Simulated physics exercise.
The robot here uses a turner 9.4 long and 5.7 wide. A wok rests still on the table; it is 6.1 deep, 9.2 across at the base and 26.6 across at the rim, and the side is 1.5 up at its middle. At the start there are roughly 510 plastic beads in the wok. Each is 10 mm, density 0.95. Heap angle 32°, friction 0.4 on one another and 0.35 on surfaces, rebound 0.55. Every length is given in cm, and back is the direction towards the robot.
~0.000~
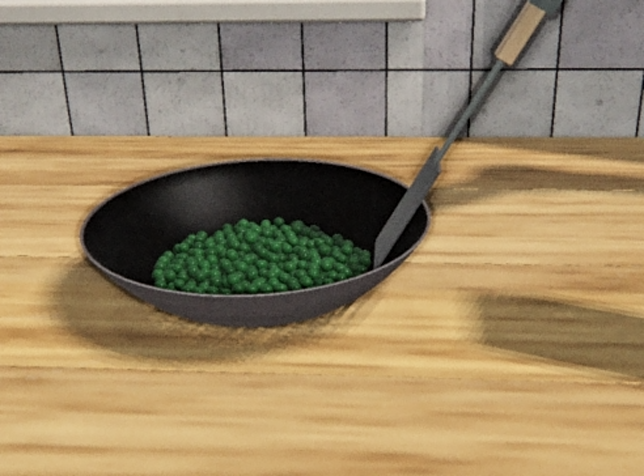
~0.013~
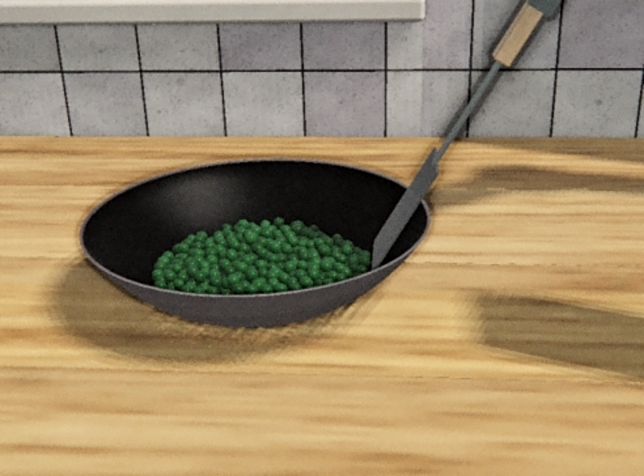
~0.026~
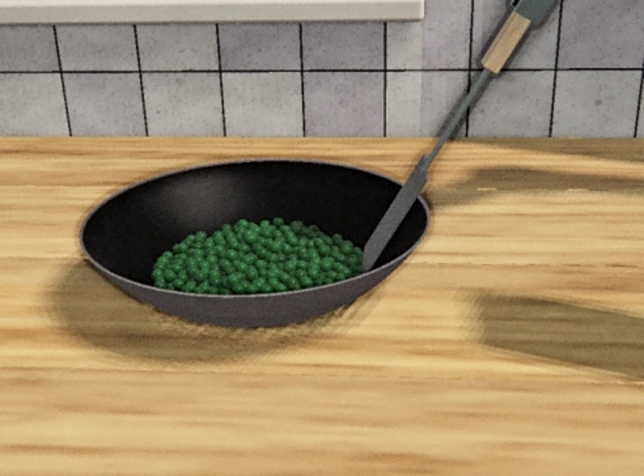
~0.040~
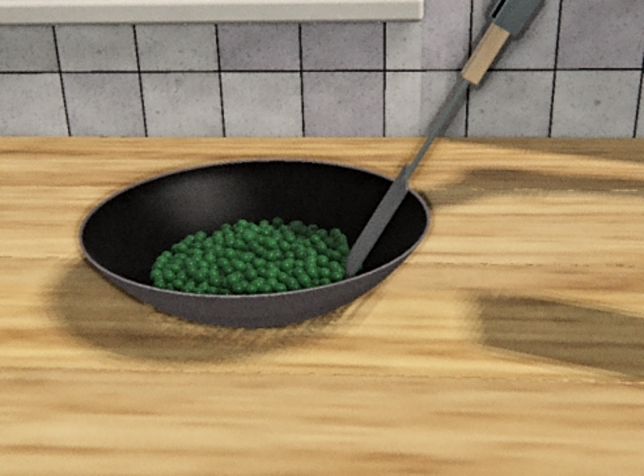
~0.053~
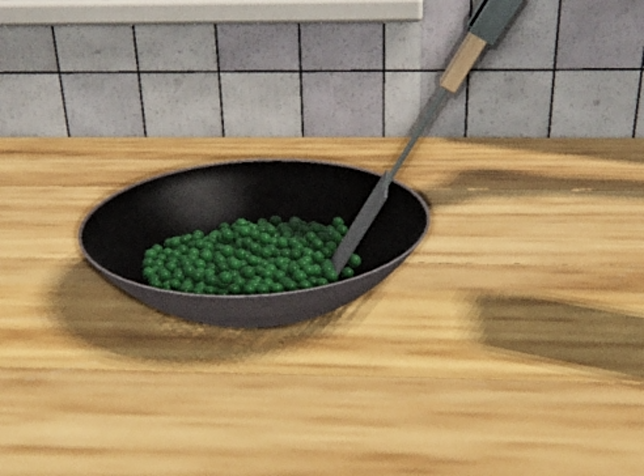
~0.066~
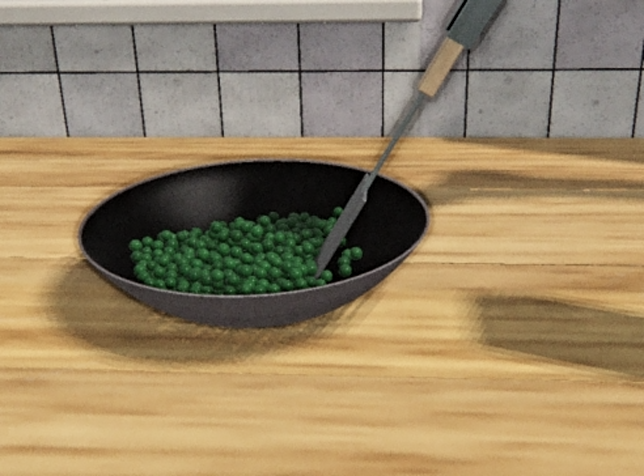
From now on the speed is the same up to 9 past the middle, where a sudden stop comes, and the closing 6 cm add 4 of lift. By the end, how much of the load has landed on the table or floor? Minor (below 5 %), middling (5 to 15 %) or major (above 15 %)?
Major.
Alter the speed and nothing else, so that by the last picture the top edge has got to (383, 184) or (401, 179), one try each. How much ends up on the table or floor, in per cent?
Around 15 per cent, then around 10 per cent.
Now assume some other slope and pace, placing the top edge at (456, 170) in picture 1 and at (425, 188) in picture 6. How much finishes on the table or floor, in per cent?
5 per cent.
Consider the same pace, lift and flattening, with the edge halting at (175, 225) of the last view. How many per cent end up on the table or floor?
Close to 10 per cent finishes on the table or floor.
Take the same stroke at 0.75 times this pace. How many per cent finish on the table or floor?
Something close to 15 per cent ends up on the table or floor.
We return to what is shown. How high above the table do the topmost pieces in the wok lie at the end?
Top of the heap: Roughly 5.0 cm above the table top.
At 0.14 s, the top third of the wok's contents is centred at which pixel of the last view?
I'd put it somewhere near (183, 240).
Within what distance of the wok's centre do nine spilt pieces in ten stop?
I'd put it at about 90 centimetres.
After 0.10 s, sloping 60°, highest piece 6 above the table; 513 in the wok.
After 0.14 s, sloping 60°, highest piece 7 above the table; 513 in the wok.
After 0.36 s, sloping 60°, highest piece 18 above the table; 393 in the wok, 42 on the table or floor, 78 on the blade or in flight.
After 1.41 s, sloping 60°, highest piece 5 above the table; 393 in the wok, 120 on the table or floor.
At rest, 393 in the wok, 120 on the table or floor. That is 23 % on the table or floor.
